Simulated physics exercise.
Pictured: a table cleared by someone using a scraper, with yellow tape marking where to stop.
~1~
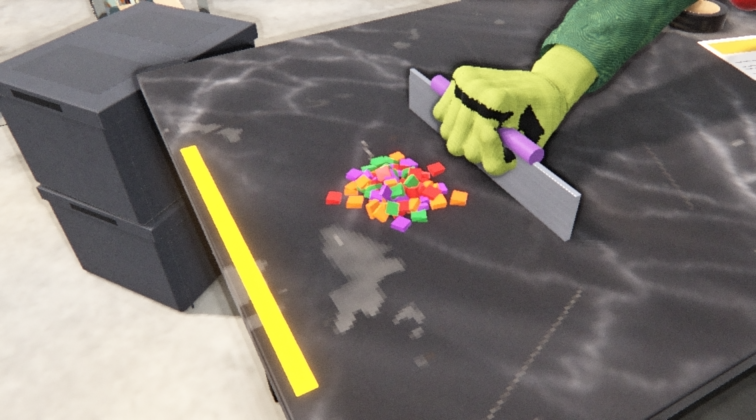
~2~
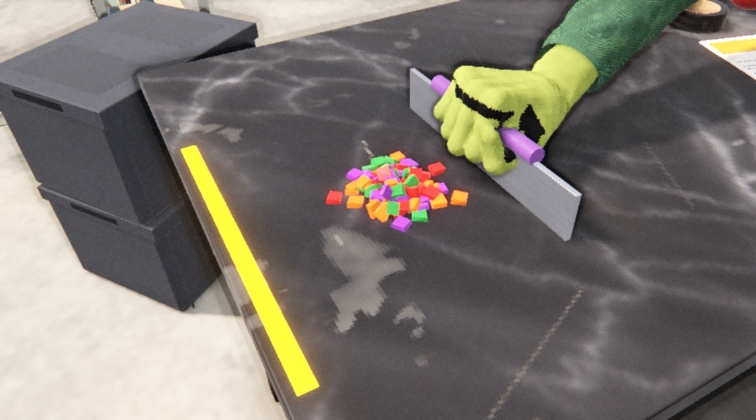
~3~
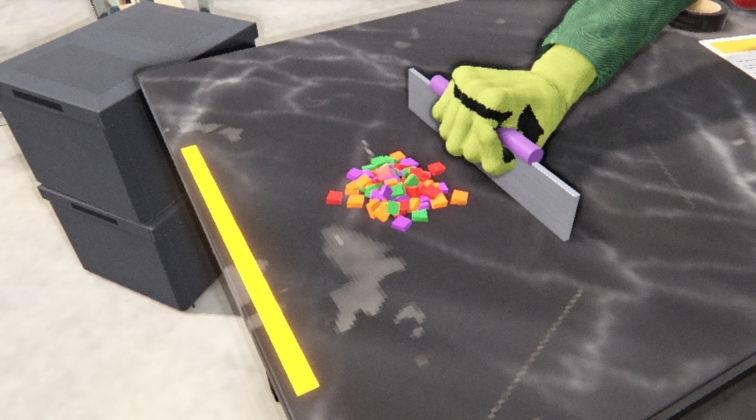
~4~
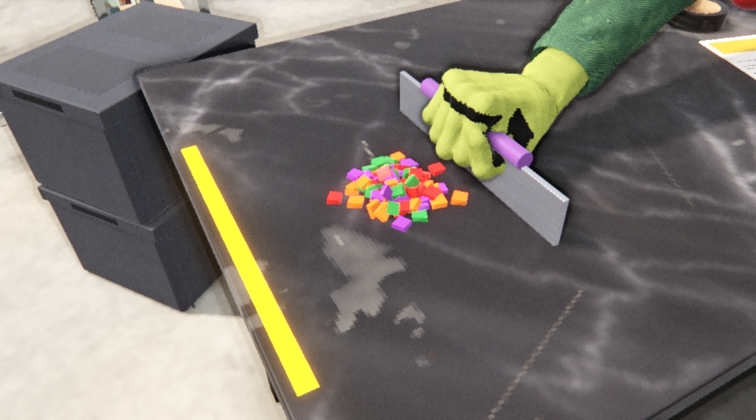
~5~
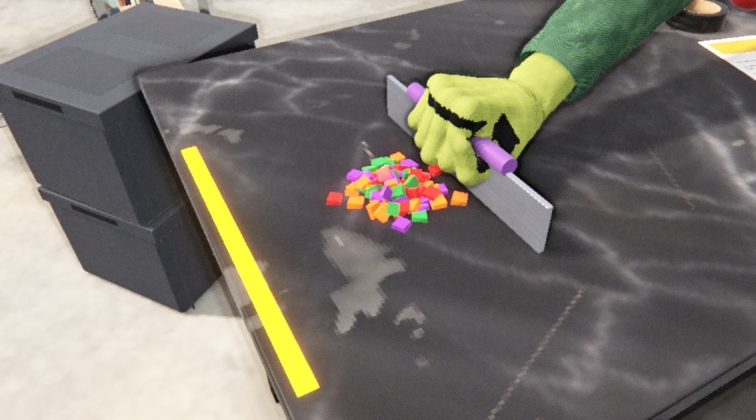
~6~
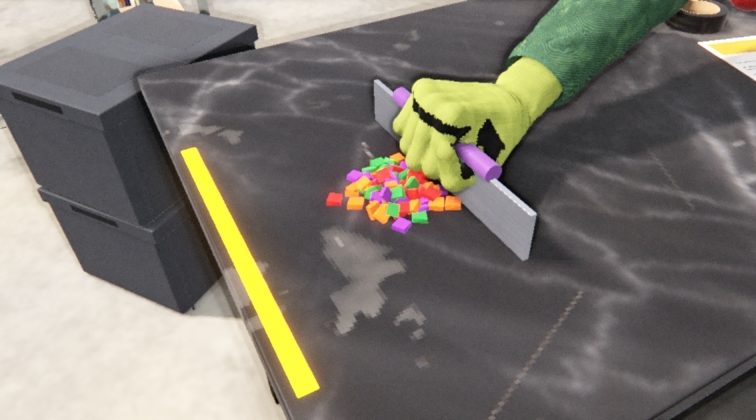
A scraper gripped by a green-gloved hand rested on the dark table, then slid left toward a heap of colourful mosaic tiles and nudged a small part of it, on the near side of some yellow tape.
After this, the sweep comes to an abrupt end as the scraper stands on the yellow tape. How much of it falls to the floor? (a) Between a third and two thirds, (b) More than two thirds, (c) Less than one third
(b) More than two thirds.
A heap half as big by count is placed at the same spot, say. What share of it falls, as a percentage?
It would be roughly 100 percent.
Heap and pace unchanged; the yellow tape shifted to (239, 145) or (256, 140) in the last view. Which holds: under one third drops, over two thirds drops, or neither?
Taking the two placings in order, the share is less than a third and then under a third.
Soon after the last picture, scraper still moving, near (334, 170); heap all on the table, its front near (255, 231).
A little later, scraper stopped at the yellow tape; heap most over the edge.
Later still, scraper stopped at the yellow tape; heap nearly all over the edge.
At rest, scraper stopped at the yellow tape; heap nearly all over the edge.
